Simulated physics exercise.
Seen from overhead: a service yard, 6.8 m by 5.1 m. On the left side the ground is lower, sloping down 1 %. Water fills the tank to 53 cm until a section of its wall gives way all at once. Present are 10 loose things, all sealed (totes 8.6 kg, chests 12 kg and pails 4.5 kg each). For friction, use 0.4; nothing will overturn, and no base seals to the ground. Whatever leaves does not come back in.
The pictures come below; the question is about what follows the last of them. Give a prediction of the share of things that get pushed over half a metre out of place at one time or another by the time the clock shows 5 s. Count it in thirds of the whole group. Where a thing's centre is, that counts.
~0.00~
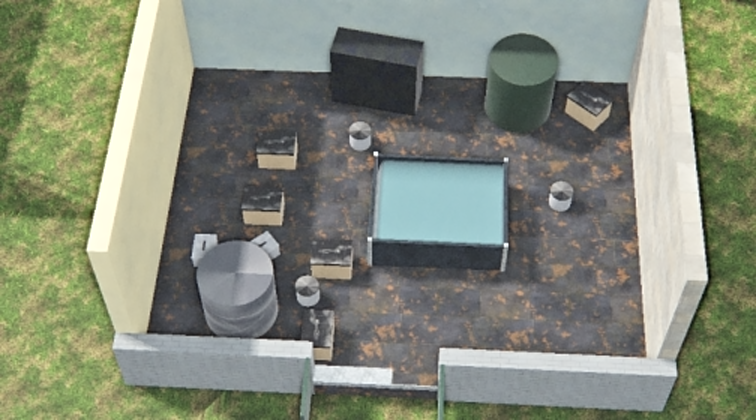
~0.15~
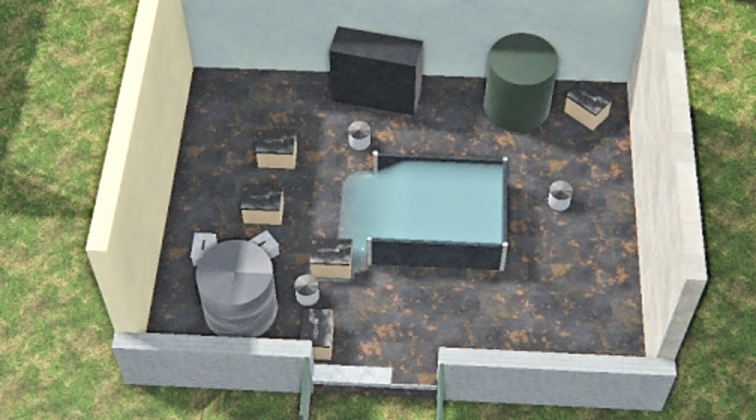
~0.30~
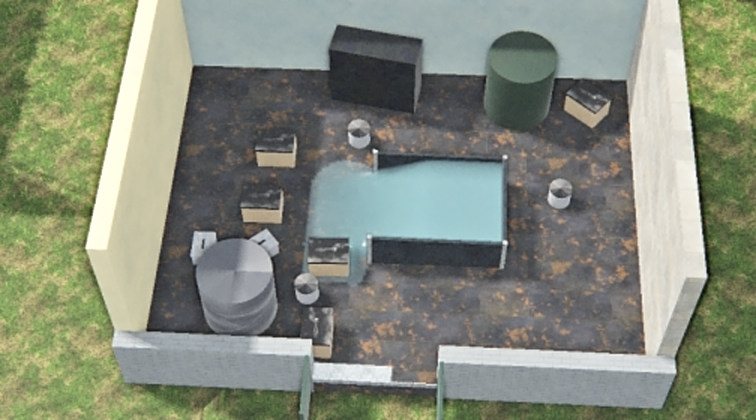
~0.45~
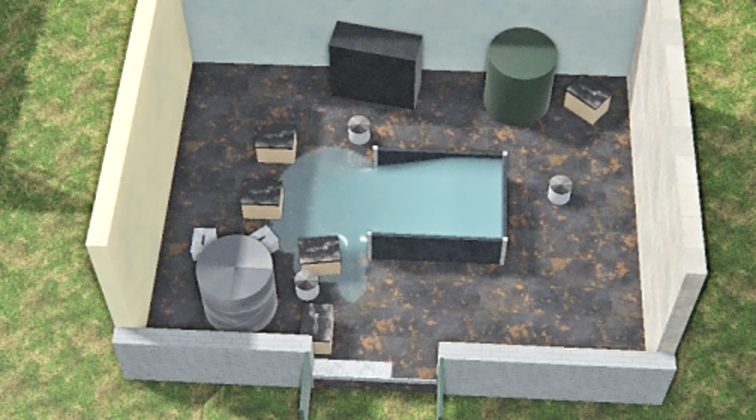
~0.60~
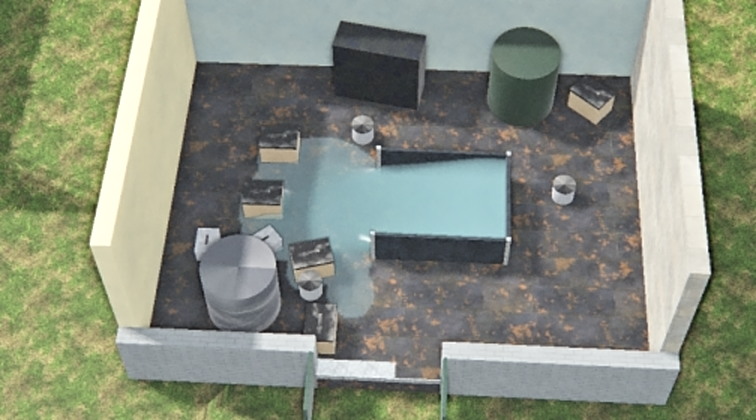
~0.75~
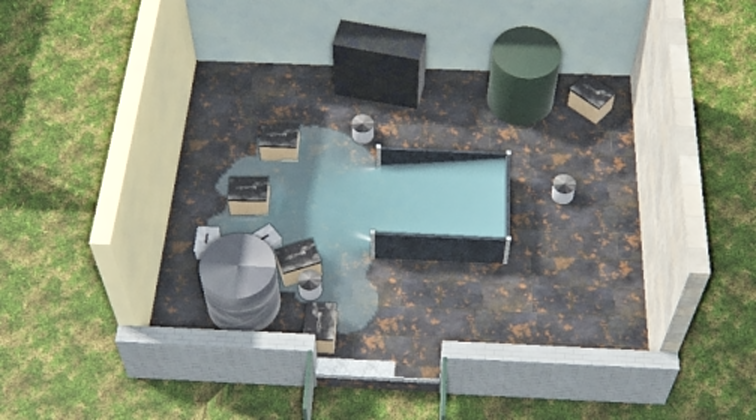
The share ends up at two thirds or past it.
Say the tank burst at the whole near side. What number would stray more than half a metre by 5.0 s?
So the tally would be 1.
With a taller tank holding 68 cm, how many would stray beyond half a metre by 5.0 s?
You'd get 8 in that case.
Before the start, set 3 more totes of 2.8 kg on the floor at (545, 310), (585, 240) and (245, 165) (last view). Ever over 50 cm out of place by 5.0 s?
Going through them, I'd say falls short, falls short and finally exceeds it.
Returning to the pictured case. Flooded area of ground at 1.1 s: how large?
Close to 10.5 m2, I'd say.
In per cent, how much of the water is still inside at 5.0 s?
Somewhere near 98 percent, give or take.
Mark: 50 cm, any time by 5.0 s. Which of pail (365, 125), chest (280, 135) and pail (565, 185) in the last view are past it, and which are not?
Taking them in turn, the answers are greater, greater and smaller.
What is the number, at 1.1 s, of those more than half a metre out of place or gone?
I get 2.
After 1.1 s 2 of 10 are over 50 cm from their spots; 1 afloat.
After 2.2 s 6 of 10 are over 50 cm from their spots; 3 afloat.
After 3.5 s 6 of 10 are over 50 cm from their spots; 6 afloat.
After 5.0 s 8 of 10 are over 50 cm from their spots, and 8 have been at some point; 5 afloat.
